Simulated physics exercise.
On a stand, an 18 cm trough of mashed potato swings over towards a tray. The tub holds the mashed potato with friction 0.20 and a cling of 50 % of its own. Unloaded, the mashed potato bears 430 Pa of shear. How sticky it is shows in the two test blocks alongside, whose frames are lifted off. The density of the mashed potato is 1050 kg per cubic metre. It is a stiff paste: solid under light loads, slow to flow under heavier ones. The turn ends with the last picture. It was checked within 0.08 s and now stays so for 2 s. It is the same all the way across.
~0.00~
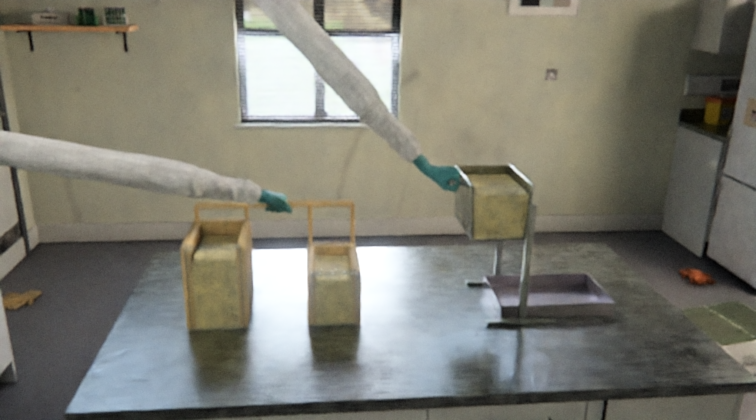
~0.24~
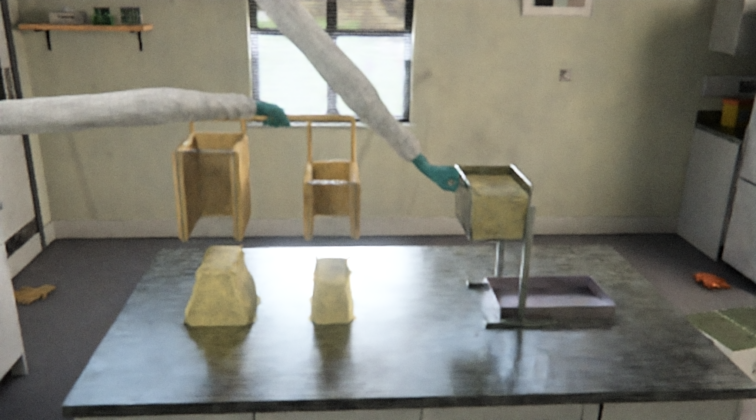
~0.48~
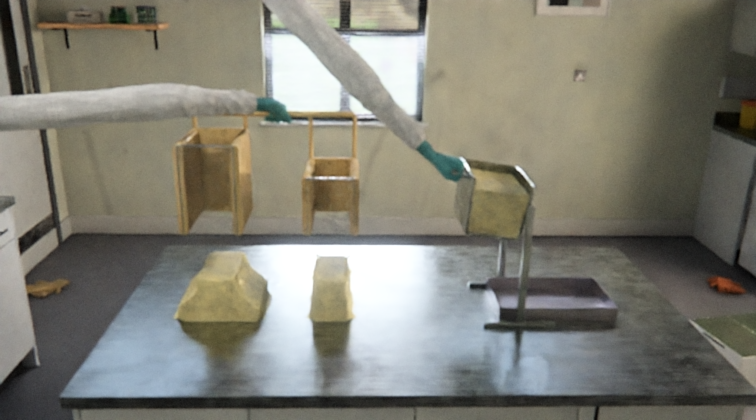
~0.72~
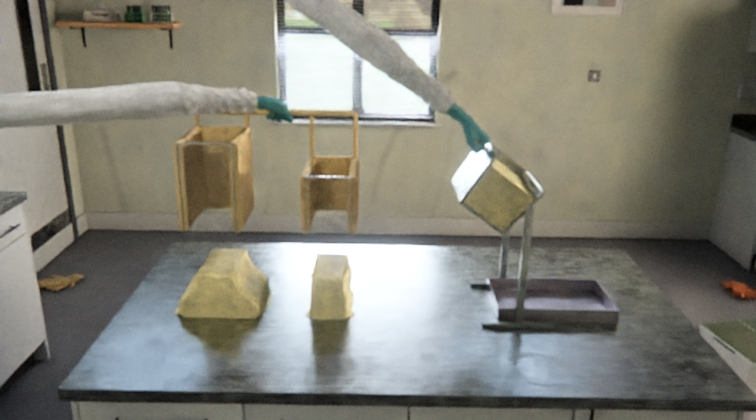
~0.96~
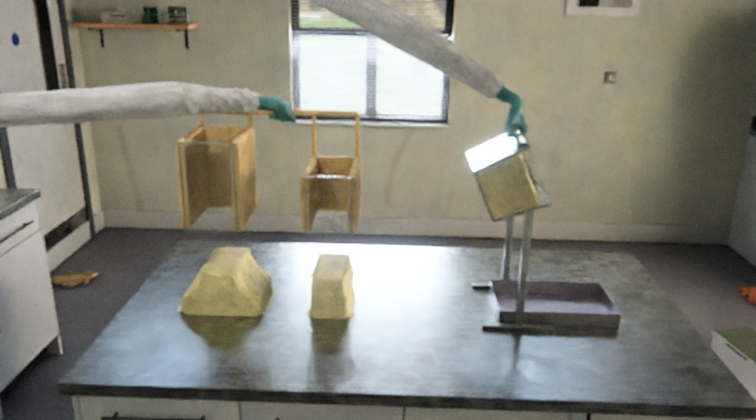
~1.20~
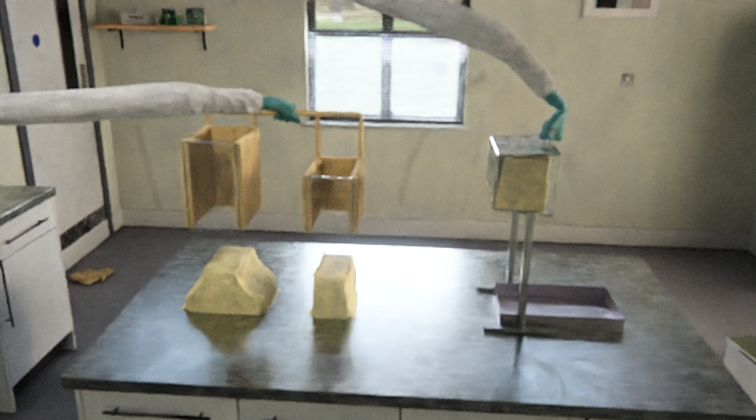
Two gloved arms lift wooden molds off yellowish blocks, which slump, and turn a filled trough sideways.
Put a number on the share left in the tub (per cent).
Expect roughly 61 %.
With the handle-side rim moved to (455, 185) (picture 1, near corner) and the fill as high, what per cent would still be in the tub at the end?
Then about 35 %.
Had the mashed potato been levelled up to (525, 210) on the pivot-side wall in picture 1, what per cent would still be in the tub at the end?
Then about 100 %.
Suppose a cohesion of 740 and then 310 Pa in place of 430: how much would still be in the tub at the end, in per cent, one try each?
In turn about 100 %, 50 %.
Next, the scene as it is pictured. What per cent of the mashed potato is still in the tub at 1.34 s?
Near 100 %.
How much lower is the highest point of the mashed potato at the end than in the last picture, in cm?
Some 8 cm.
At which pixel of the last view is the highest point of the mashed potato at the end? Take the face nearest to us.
Near (522, 183).
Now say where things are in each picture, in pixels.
The first frame shows handle-side rim at (474, 187), tilt 0 degrees; top of the mashed potato at (478, 196); blocks stand 24 cm, 16 cm (left to right).
The second frame shows handle-side rim at (472, 187), tilt 0 degrees; top of the mashed potato at (476, 196); blocks stand 20 cm, 15 cm (left to right).
The third frame shows handle-side rim at (476, 179), tilt 8 degrees; top of the mashed potato at (479, 189); blocks stand 16 cm, 15 cm (left to right).
The fourth frame shows handle-side rim at (498, 157), tilt 36 degrees; top of the mashed potato at (494, 167); blocks stand 16 cm, 15 cm (left to right).
The fifth frame shows handle-side rim at (530, 149), tilt 66 degrees; top of the mashed potato at (521, 156); blocks stand 16 cm, 15 cm (left to right).
The sixth frame shows handle-side rim at (560, 156), tilt 91 degrees; top of the mashed potato at (504, 158); blocks stand 16 cm, 15 cm (left to right).
After 1.34 s, the tub is at 91 degrees and holds 100 %.
After 1.51 s, the tub is at 91 degrees and holds 86 %.
After 1.68 s, the tub is at 91 degrees and holds 71 %.
After 1.85 s, the tub is at 91 degrees and holds 61 %.
After 3.20 s, at the end, the tub is at 91 degrees and holds 61 %.
